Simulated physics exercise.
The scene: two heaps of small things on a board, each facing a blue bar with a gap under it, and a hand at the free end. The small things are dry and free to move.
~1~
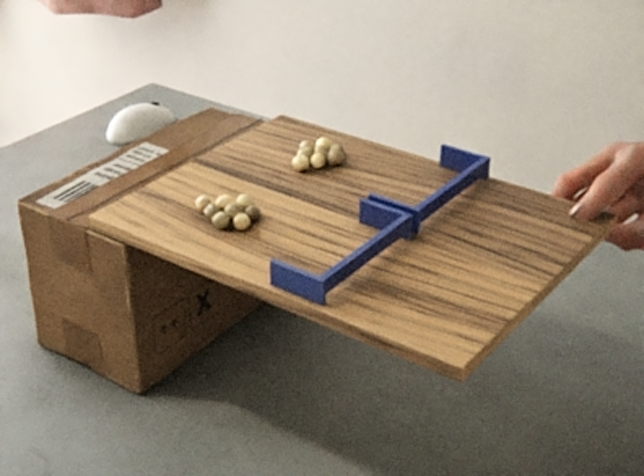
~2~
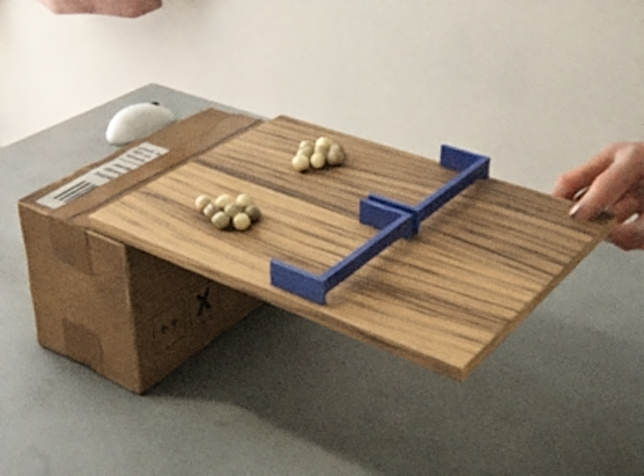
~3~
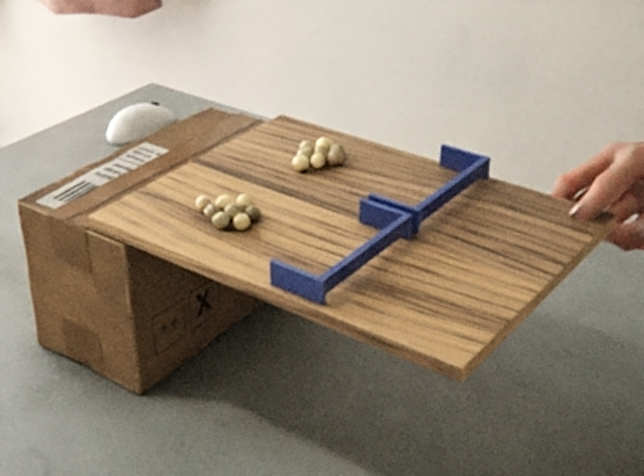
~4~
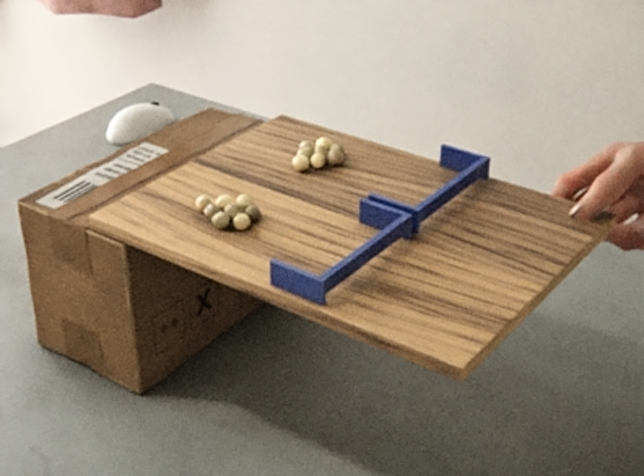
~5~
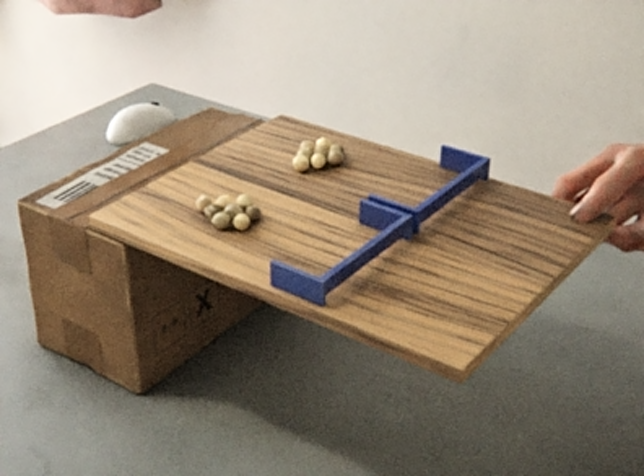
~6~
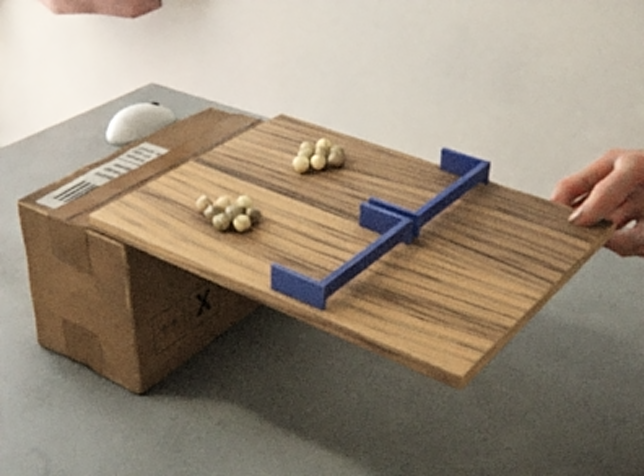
A hand held the free end of a wooden board resting on a cardboard box, then lowered it very slightly, while two small clusters of pale round nuts stayed still behind the blue bars.
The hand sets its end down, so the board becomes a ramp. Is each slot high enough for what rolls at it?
Here the nearer lot lodges against the bar, and the farther lot lodges against the bar.
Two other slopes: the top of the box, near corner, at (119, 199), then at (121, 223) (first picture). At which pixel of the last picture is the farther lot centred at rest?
Around (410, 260) in the first try, (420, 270) in the second.
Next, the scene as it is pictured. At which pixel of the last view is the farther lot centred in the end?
At about (424, 279).
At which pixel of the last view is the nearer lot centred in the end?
Close to (336, 352).
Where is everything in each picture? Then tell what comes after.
In the first picture, held end of the board at (456, 363), level; box at (179, 238), tall, over half the board's length; nearer lot at (233, 212), a few macadamia nuts; farther lot at (322, 153), a few macadamia nuts; nearer gate at (366, 253), its slot lower than a piece; farther gate at (452, 189), its slot lower than a piece.
In the second picture, held end of the board at (456, 363), level; farther lot at (322, 153).
In the third picture, held end of the board at (456, 363), level; nearer lot at (233, 212).
In the fourth picture, held end of the board at (456, 363), level; farther lot at (322, 153).
In the fifth picture, held end of the board at (456, 365), level; nearer lot at (233, 212).
In the sixth picture, held end of the board at (456, 371), down by 1°; box at (179, 238); nearer lot at (234, 214), not moving; farther lot at (322, 154), not moving; nearer gate at (367, 258); farther gate at (453, 194).
Then, 0.55 s after the last picture, board sloping at 12°; nearer lot on its way down; farther lot on its way down.
Then, 1.15 s after the last picture, board sloping at 25°; nearer lot has reached its gate; farther lot has reached its gate.
Then, 1.85 s after the last picture, board resting at 30°; nearer lot has reached its gate; farther lot has reached its gate.
At rest, board resting at 30°; nearer lot gathered behind its gate; farther lot gathered behind its gate.
